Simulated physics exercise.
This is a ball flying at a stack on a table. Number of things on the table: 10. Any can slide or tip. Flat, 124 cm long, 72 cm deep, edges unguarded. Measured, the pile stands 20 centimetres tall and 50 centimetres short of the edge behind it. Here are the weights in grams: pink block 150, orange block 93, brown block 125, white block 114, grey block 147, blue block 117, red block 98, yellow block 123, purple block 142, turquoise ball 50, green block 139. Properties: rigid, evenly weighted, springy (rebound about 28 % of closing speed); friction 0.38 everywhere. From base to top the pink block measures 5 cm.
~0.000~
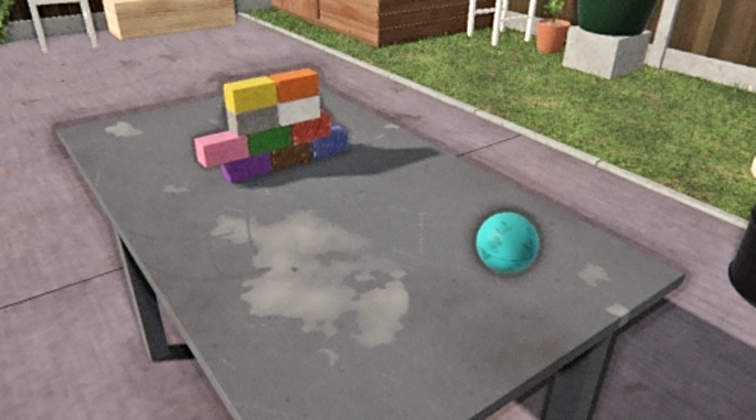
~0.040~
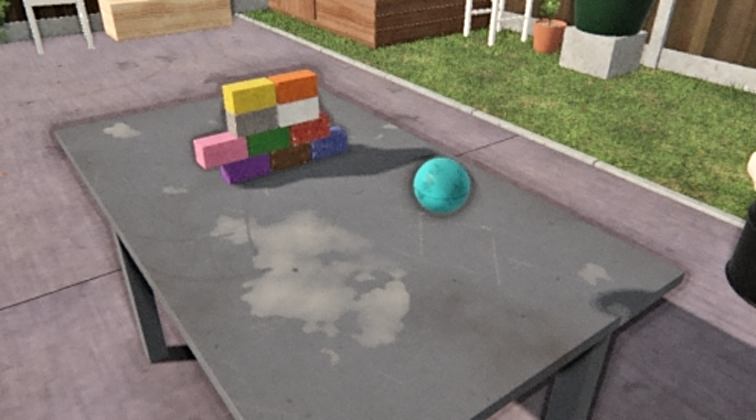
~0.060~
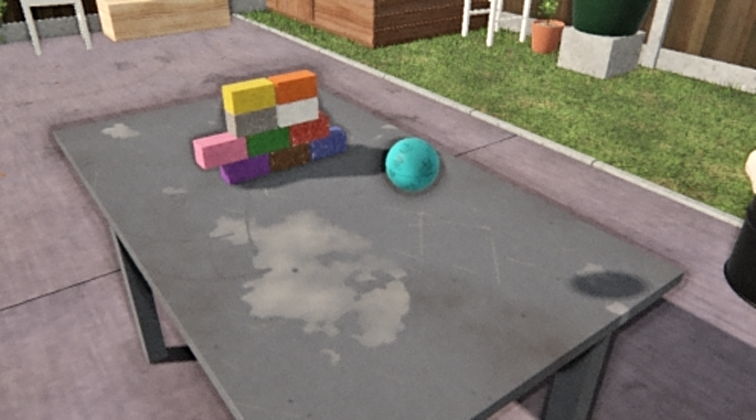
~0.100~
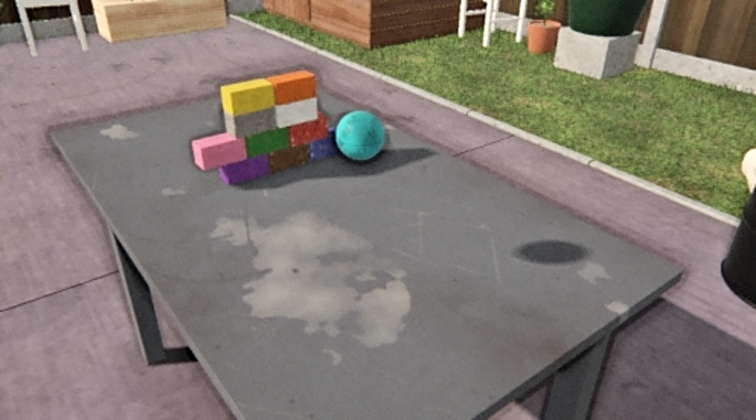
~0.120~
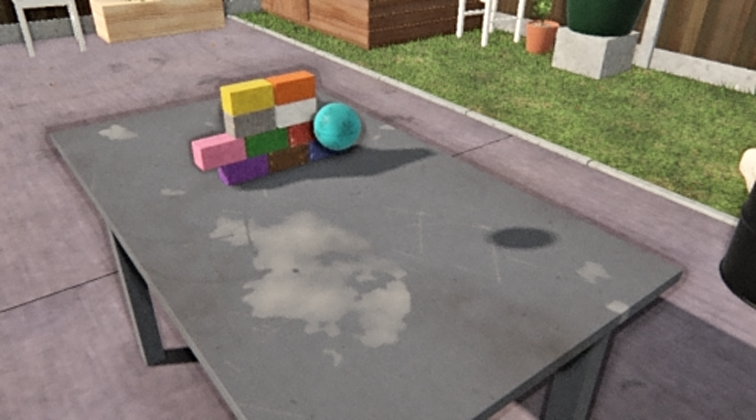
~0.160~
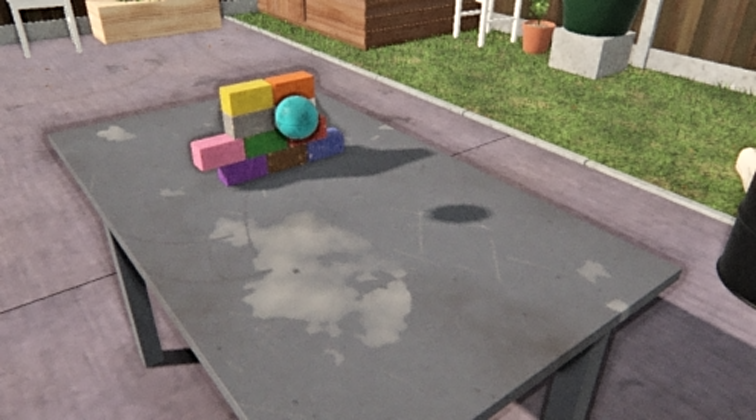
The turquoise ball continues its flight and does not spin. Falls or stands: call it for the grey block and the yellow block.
Grey block: Falls; yellow block: Falls.
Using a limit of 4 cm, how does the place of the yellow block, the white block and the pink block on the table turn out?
Yellow block: Is displaced; white block: Remains in place; pink block: Remains in place.
By 0.36 s, turquoise ball near (251, 181); grey block tilted 13° near (242, 116); yellow block tilted 13° near (237, 93).
By 0.56 s, turquoise ball near (255, 191); yellow block on its side near (231, 127); grey block on its side near (237, 139).
When it is over (1.5 s), lying over on the table, grey block and yellow block; the other 8 within 4 cm of the start. End places, in pixels of the last picture, grey block near (243, 143), yellow block near (259, 128).
